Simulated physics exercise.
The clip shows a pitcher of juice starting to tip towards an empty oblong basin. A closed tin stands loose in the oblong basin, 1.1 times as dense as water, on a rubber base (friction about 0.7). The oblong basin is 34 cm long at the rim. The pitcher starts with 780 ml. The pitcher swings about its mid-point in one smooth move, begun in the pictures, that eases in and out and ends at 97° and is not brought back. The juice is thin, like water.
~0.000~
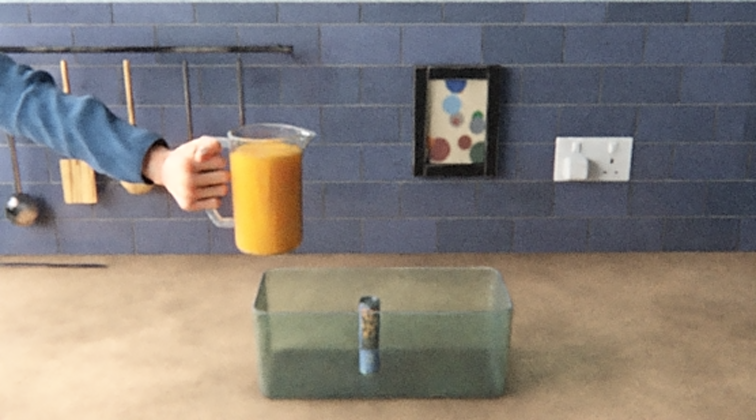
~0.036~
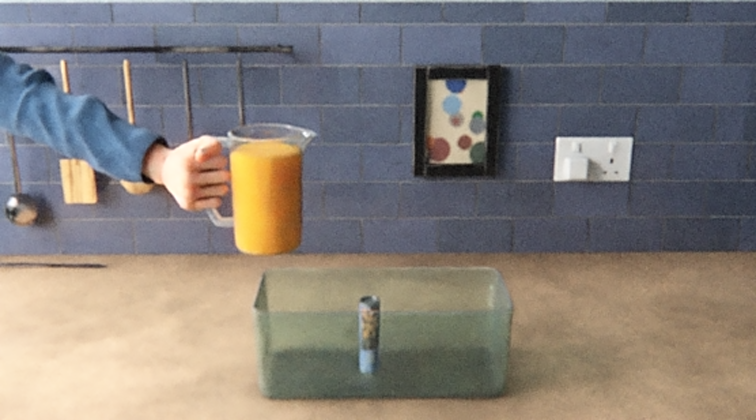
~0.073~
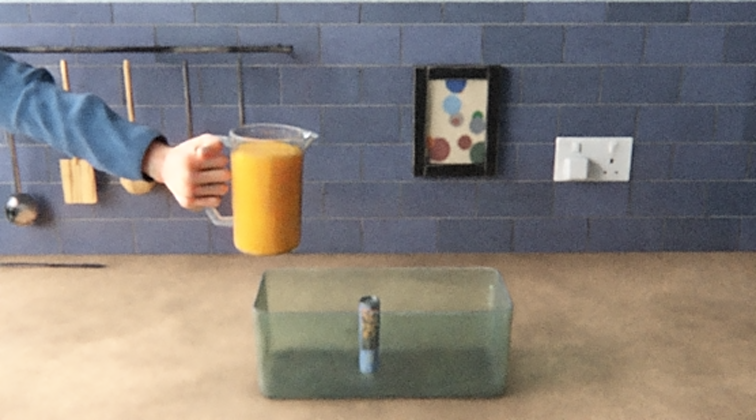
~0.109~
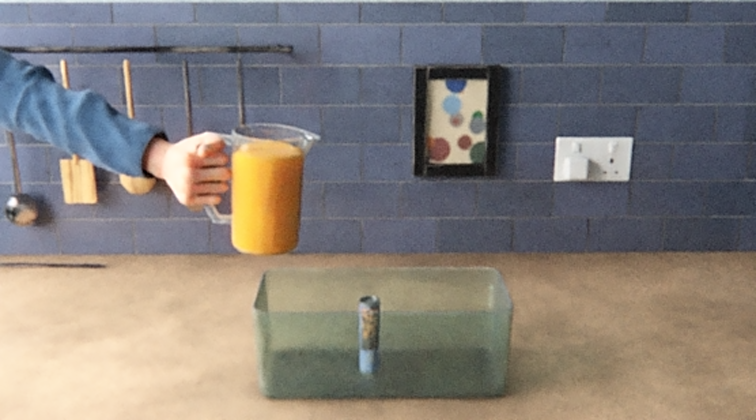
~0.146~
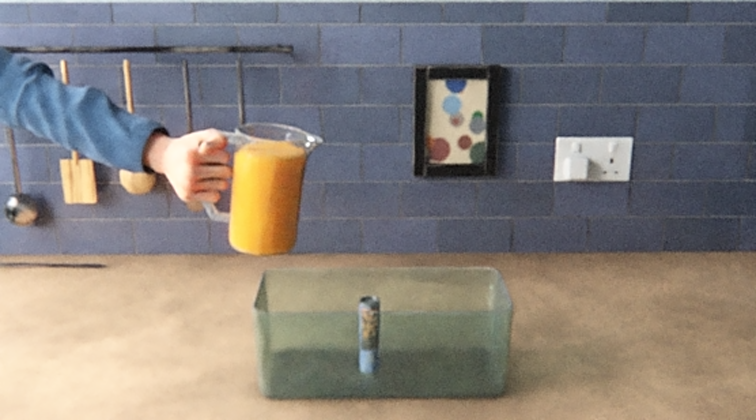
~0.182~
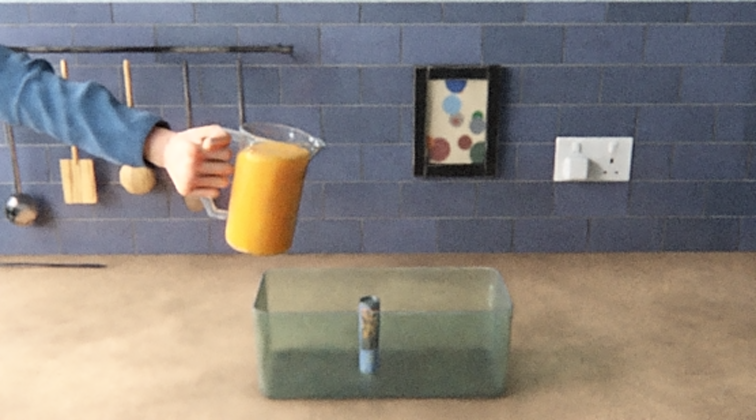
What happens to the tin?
It keeps standing.
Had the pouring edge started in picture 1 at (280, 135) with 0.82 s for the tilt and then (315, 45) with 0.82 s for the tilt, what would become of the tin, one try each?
First it falls; then it remains upright.
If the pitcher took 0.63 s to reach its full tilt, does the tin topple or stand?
Then it remains upright.
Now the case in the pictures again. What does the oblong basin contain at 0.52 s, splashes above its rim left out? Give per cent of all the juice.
About 1 per cent.
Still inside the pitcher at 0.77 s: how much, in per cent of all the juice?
Some 52 per cent.
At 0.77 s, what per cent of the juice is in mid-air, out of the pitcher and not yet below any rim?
Near 18 in a hundred.
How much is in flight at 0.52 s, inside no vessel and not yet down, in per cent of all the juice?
About 10 per cent.
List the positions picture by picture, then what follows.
Tilt 0°; pouring edge (315, 134); surface from (233, 149) to (302, 149); the oblong basin's rim runs from (259, 291) to (505, 290); the tin's top is at (370, 304), in the first picture.
Tilt 0°; pouring edge (316, 134); surface from (234, 149) to (302, 150), in the second picture.
Tilt 2°; pouring edge (317, 135); surface from (234, 148) to (302, 149), in the third picture.
Tilt 4°; pouring edge (319, 137); surface from (236, 148) to (304, 150), in the fourth picture.
Tilt 7°; pouring edge (322, 140); surface from (238, 148) to (306, 151), in the fifth picture.
Tilt 11°; pouring edge (326, 144); surface from (240, 150) to (310, 152), in the sixth picture.
After 0.52 s the tilt is 69° and 88 per cent is still to pour; the tin stands where it began.
After 0.77 s the tilt is 96° and 51 per cent is still to pour; the tin stands where it began.
After 1.03 s the tilt is 97° and 16 per cent is still to pour; the tin stands where it began.
After 1.32 s the tilt is 97° and 4 per cent is still to pour; the tin stands where it began.
In the end the tin stands where it began.
